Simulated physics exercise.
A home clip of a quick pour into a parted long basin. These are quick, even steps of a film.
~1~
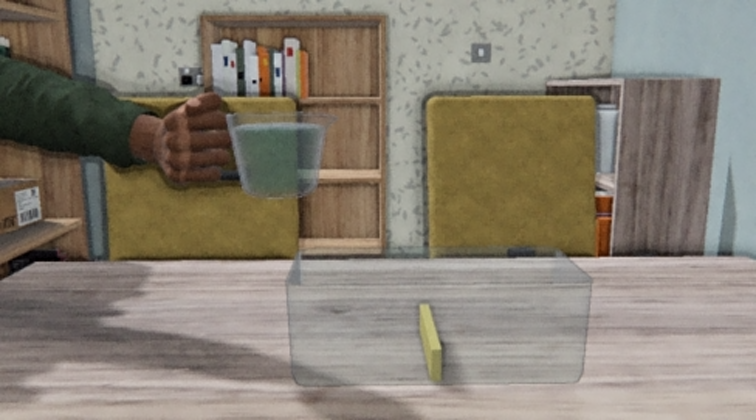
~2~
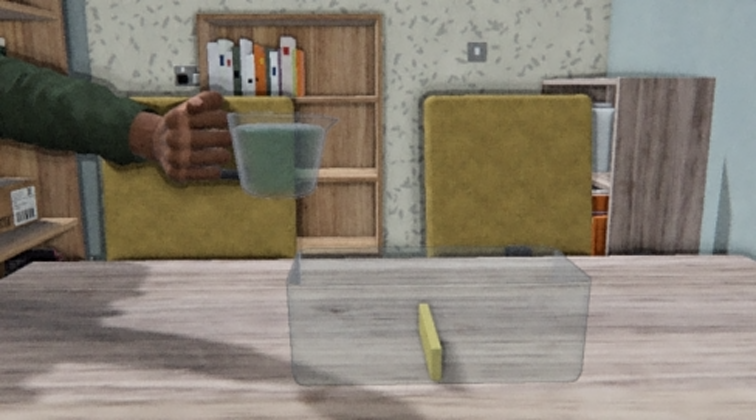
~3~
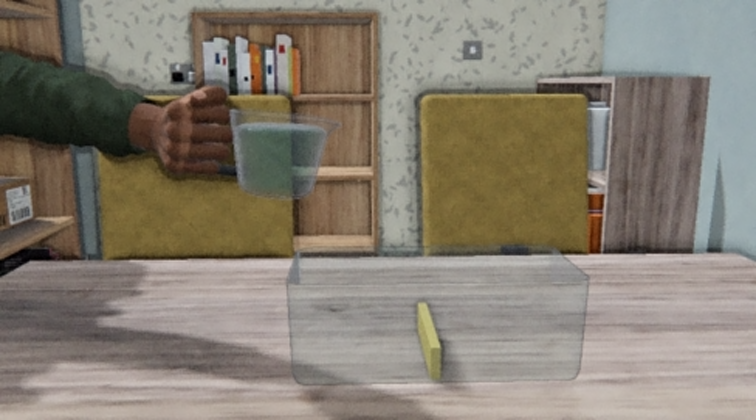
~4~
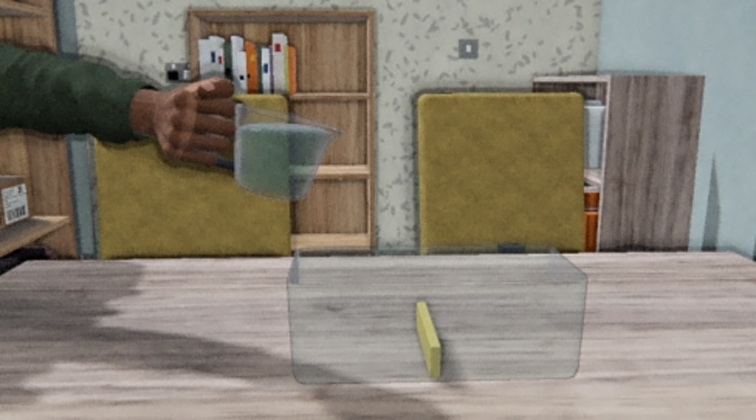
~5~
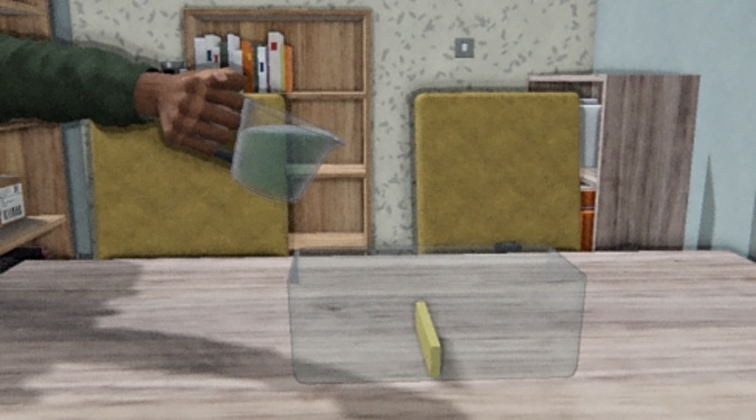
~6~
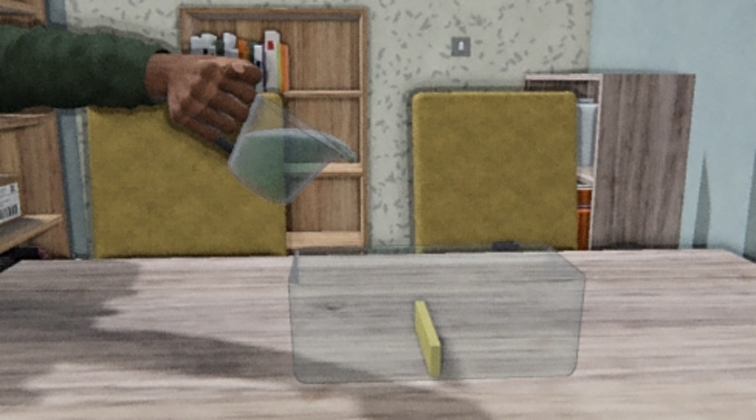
A hand in a dark green sleeve holds a clear cup of bluish-green liquid upright above a long see-through basin with a small yellow divider on a wooden table. The hand then tips the cup to the right, slowly at first and then more steeply, as the liquid shifts toward its lowered rim.
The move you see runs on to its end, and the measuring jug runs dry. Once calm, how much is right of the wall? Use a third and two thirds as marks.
It comes to under a third.
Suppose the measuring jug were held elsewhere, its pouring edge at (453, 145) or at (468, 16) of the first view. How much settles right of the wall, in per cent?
In turn 90 and 80 in a hundred.
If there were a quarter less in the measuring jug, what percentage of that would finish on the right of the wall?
Some 5 per cent.
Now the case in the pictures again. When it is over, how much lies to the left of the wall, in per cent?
Near 95 %.
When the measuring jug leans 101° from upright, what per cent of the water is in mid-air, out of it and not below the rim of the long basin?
Roughly 30 in a hundred.
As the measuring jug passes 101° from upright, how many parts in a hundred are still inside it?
Roughly 25 in a hundred.
A moment on, the tilt is 101° and 27 per cent is still to pour, 44 is left of the wall and 0 right of it.
Next, the tilt is 121° and 0 per cent is still to pour, 92 is left of the wall and 4 right of it.
Then the tilt is 121° and 0 per cent is still to pour, 93 is left of the wall and 6 right of it.
Later the tilt is 121° and 0 per cent is still to pour, 93 is left of the wall and 6 right of it.
At rest 93 per cent lies left of the wall, 6 right of it and 2 outside.
